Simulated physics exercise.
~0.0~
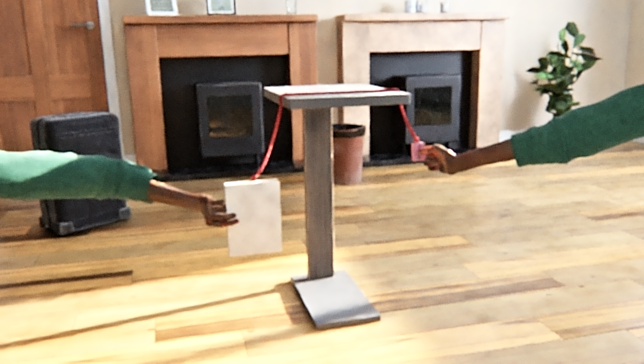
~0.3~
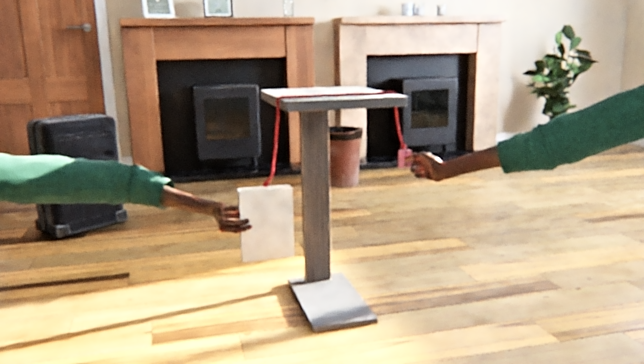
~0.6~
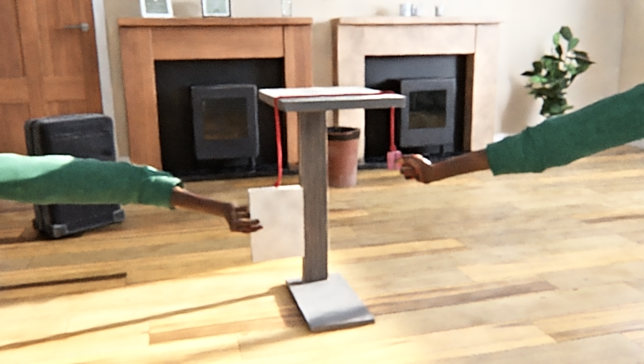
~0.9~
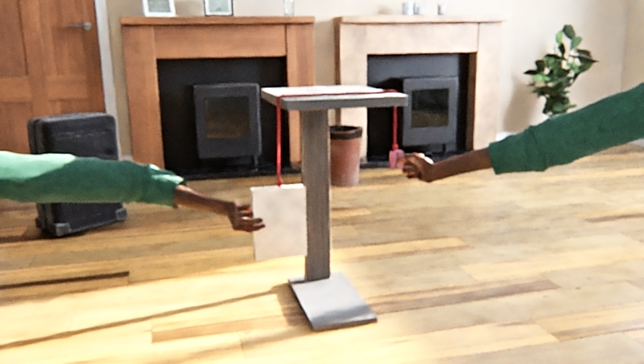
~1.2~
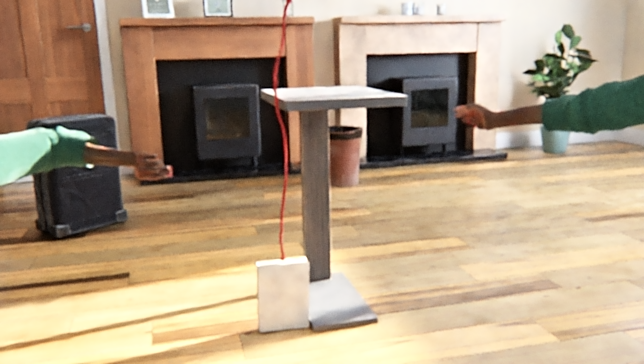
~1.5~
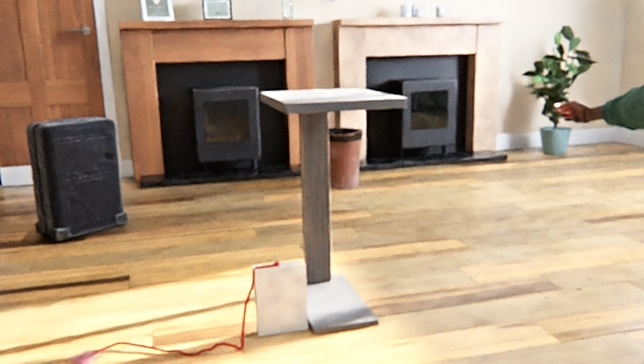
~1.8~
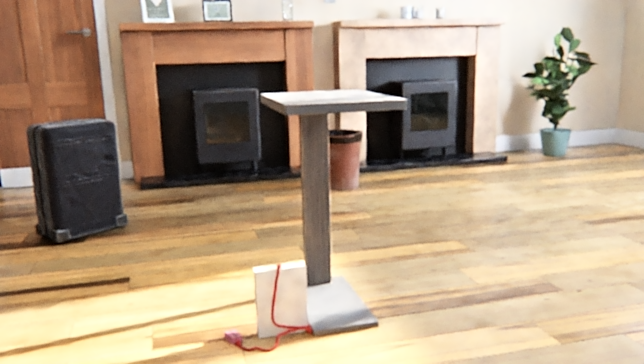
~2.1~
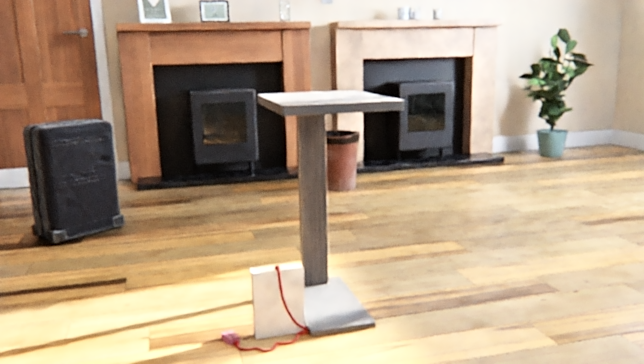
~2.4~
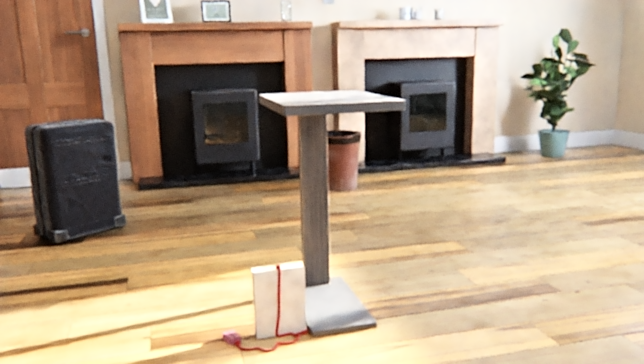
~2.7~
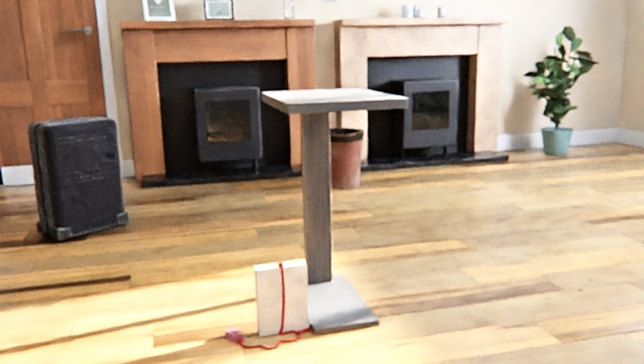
A white book drops to the floor when hands let go, pulling the red cord down leftwards.
